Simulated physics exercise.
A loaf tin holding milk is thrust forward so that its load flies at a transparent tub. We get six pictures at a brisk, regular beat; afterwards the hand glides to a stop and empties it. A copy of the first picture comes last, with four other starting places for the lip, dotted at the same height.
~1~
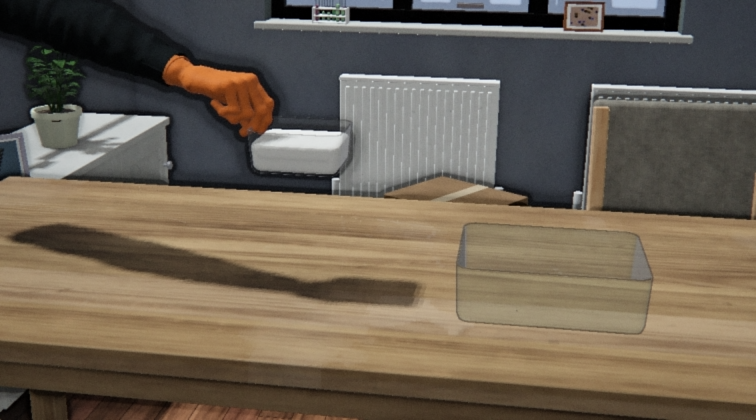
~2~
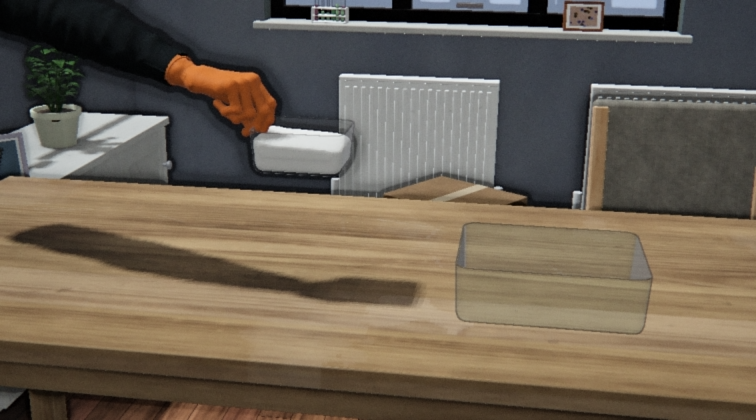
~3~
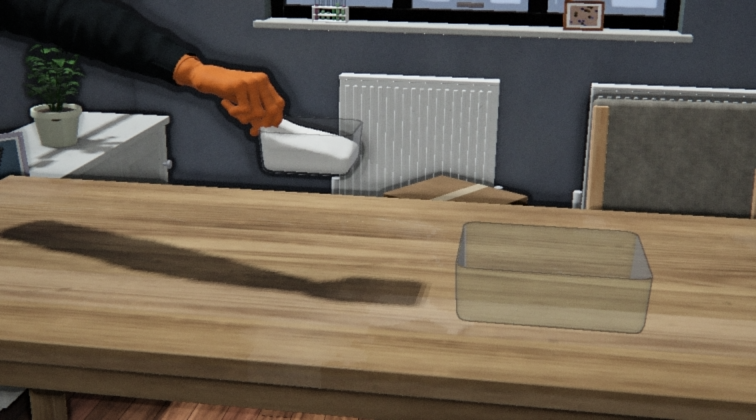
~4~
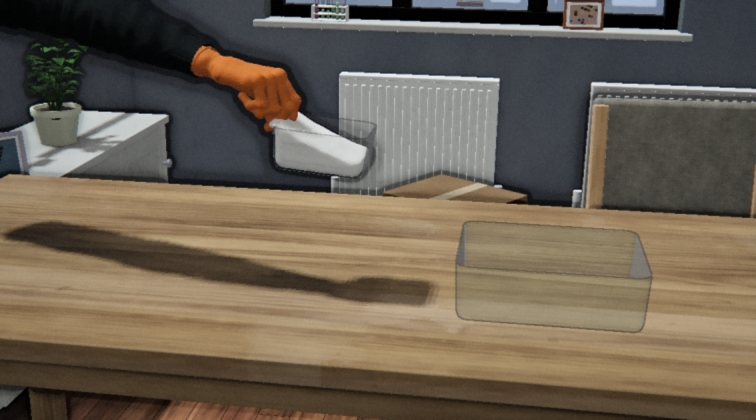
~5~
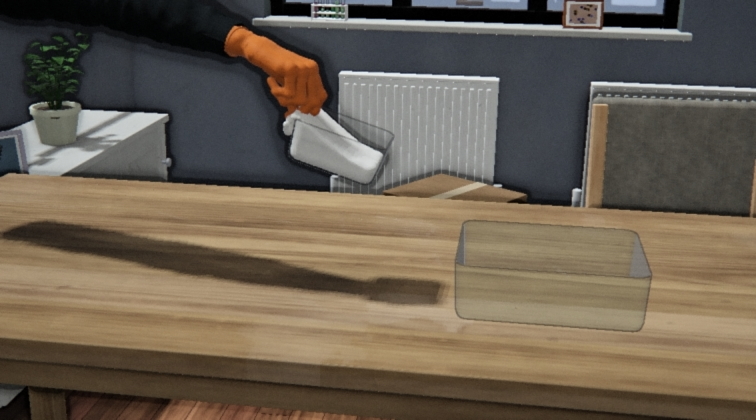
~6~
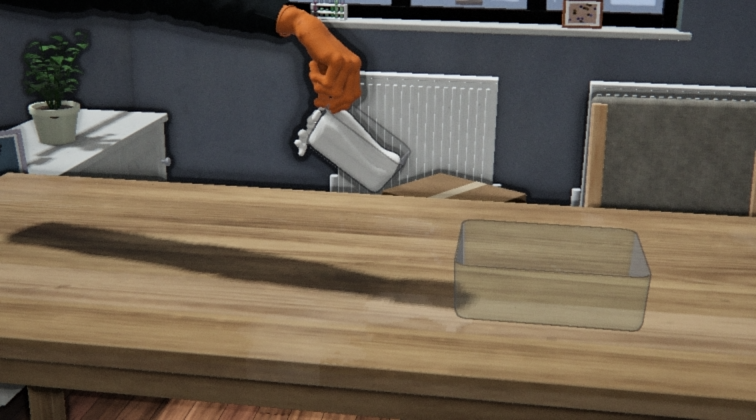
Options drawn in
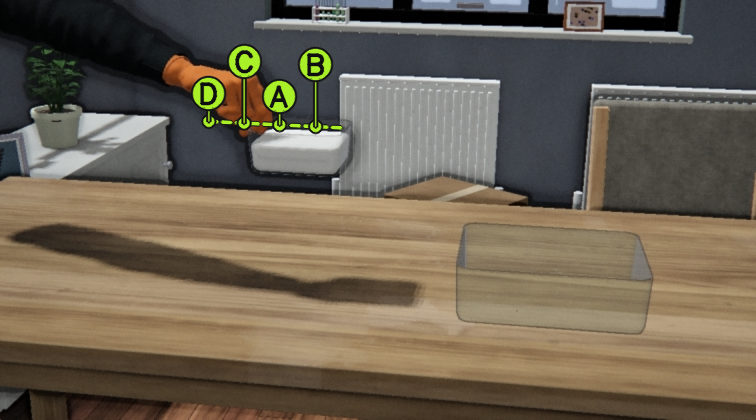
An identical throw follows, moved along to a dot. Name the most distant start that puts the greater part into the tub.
The answer is spot B.
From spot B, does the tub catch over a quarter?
Yes, clearly.
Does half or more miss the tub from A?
Yes, it does.
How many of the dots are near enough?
One of the four.
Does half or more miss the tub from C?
Yes, that goes wrong.
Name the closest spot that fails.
Spot A.
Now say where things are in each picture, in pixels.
The first frame shows upright, lip at (346, 128); tub from (456, 319) to (645, 333); nothing has left yet.
The second frame shows upright, lip at (348, 128); nothing has left yet.
The third frame shows upright, lip at (356, 127); nothing has left yet.
The fourth frame shows tipped about 5°, lip at (371, 131); milk is over the rim, down to (278, 120).
The fifth frame shows tipped about 17°, lip at (389, 141); milk is over the rim, down to (294, 128).
The sixth frame shows tipped about 35°, lip at (407, 157); milk is over the rim, down to (307, 148).
On the marked copy, A at (279, 124); B at (315, 126); C at (244, 123); D at (208, 121).
Choosing A, about 21 % lands in the tub, 73 % falls short and 7 % goes beside or beyond.
Choosing B, about 78 % lands in the tub, 12 % falls short and 10 % goes beside or beyond.
Choosing C, about 0 % lands in the tub, 95 % falls short and 5 % goes beside or beyond.
Choosing D, about 0 % lands in the tub, 100 % falls short.
